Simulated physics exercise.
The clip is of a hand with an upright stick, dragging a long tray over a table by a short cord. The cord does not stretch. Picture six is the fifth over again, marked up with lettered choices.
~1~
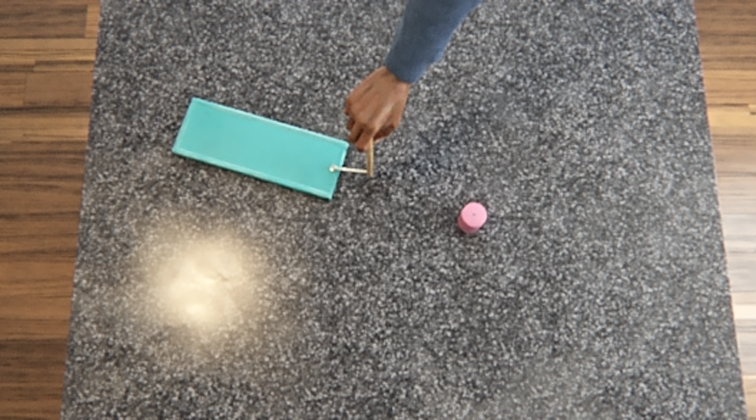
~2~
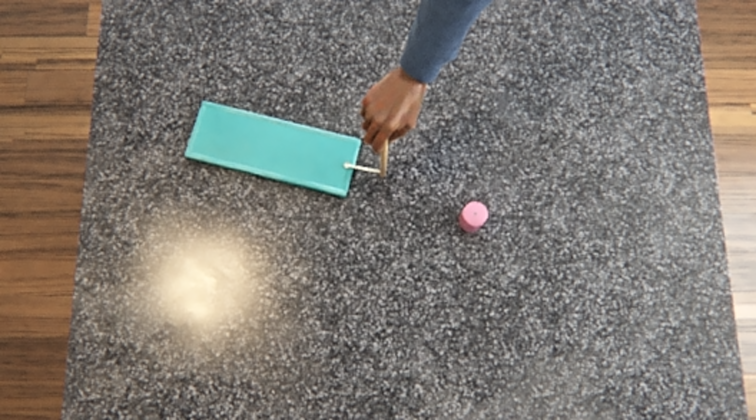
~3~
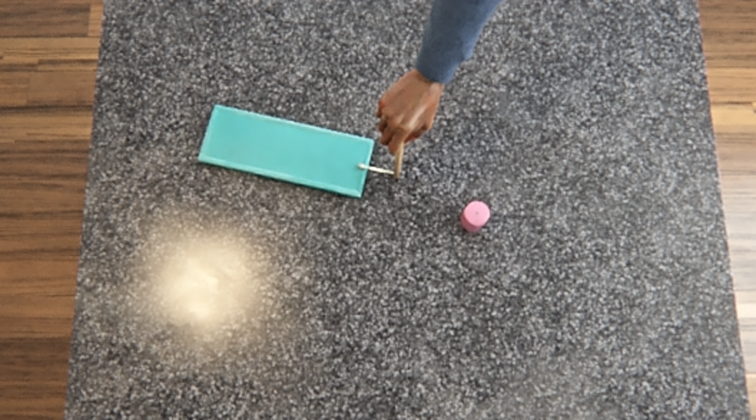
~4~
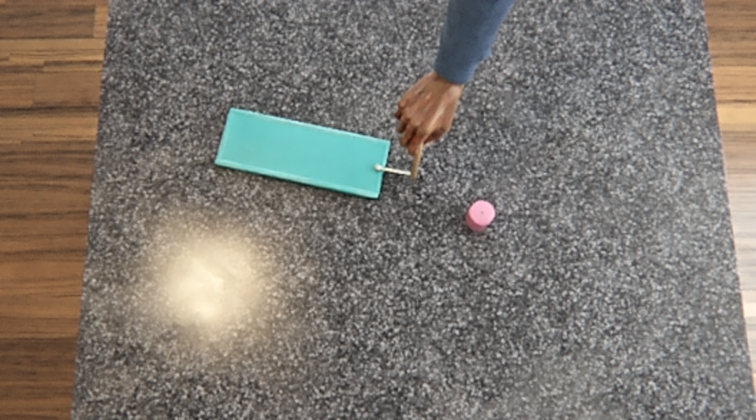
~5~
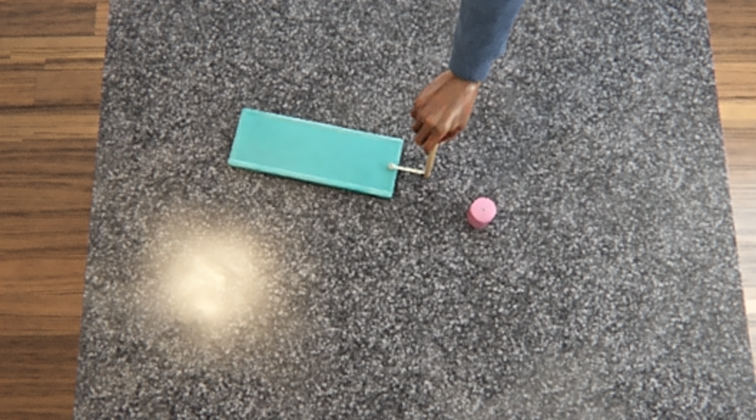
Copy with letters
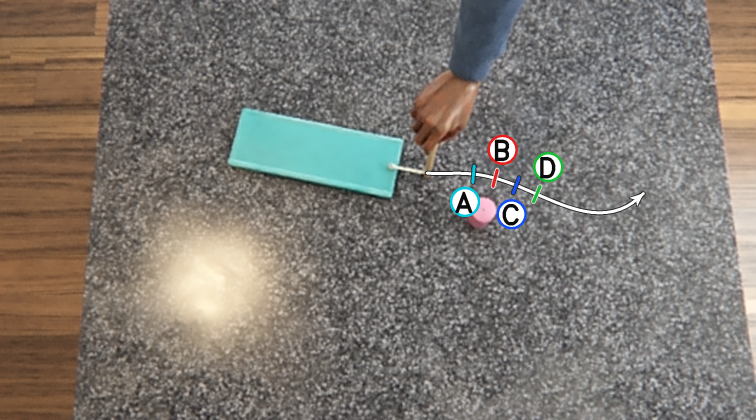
On a speckled grey surface with wood on both sides, a hand holding an upright stick slowly dragged a long turquoise tray to the right by a short cord, while a pink candle stood nearby.
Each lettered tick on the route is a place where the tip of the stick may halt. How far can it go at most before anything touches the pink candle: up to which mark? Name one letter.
All is well up to B.
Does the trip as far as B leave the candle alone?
Yes.
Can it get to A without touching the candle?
Yes.
On the marked copy, A at (473, 174); B at (495, 178); C at (516, 185); D at (537, 194); the route from (427, 173) via (541, 196) to (643, 194).
Taking B. A third of the way, foot of the stick (451, 174), middle of the tray (339, 155).
Two thirds of the way, foot of the stick (476, 175), middle of the tray (363, 159).
When it is over, foot of the stick (495, 179), middle of the tray (382, 161); nothing has been touched.
As for the rest, A is safe but short; C is too far, the candle has been hit; D is too far, the candle has been hit.
